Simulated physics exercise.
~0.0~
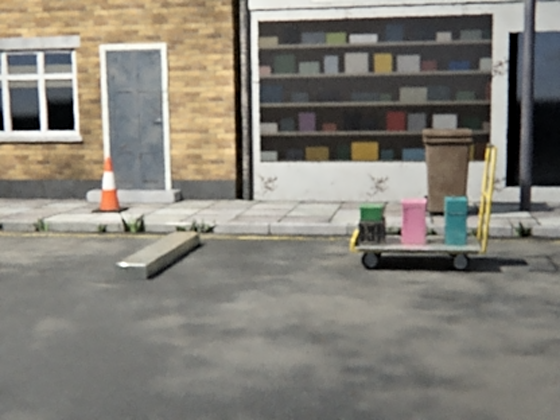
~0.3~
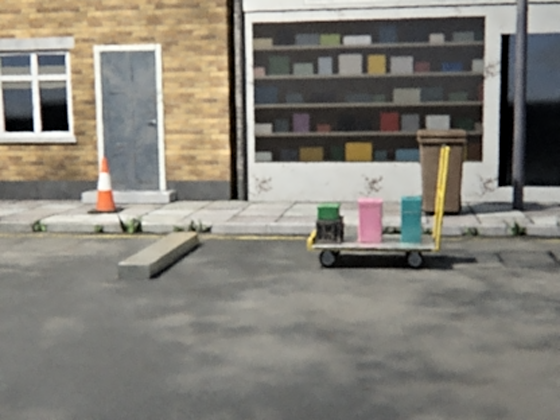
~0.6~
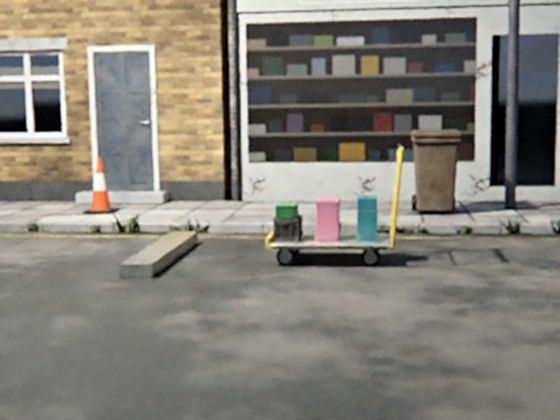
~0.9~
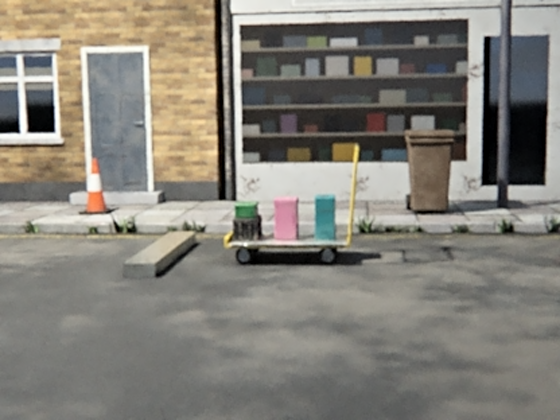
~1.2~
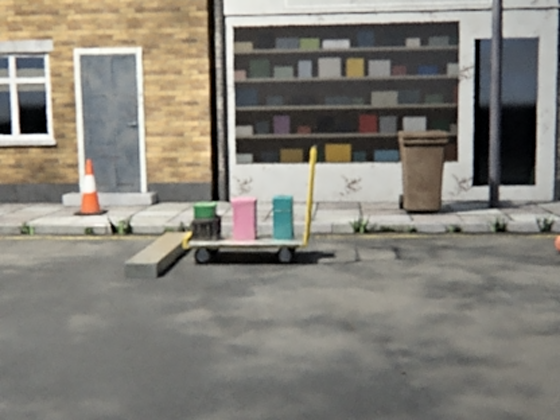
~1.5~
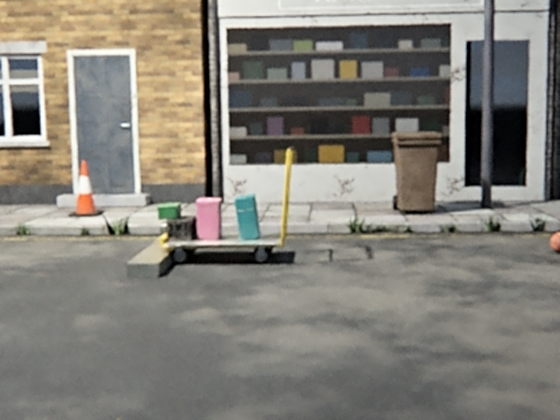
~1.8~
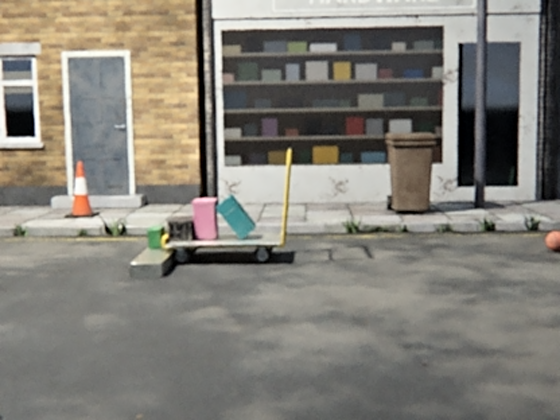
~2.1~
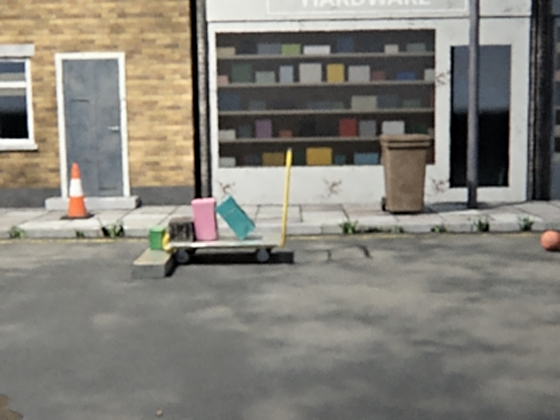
A goods trolley rolls left along a street past a shop front and stops against a raised kerb block; the green tote on top of the black crate tumbles off the front, the teal box tips against the upright pink tote, and those two and the crate stay aboard.
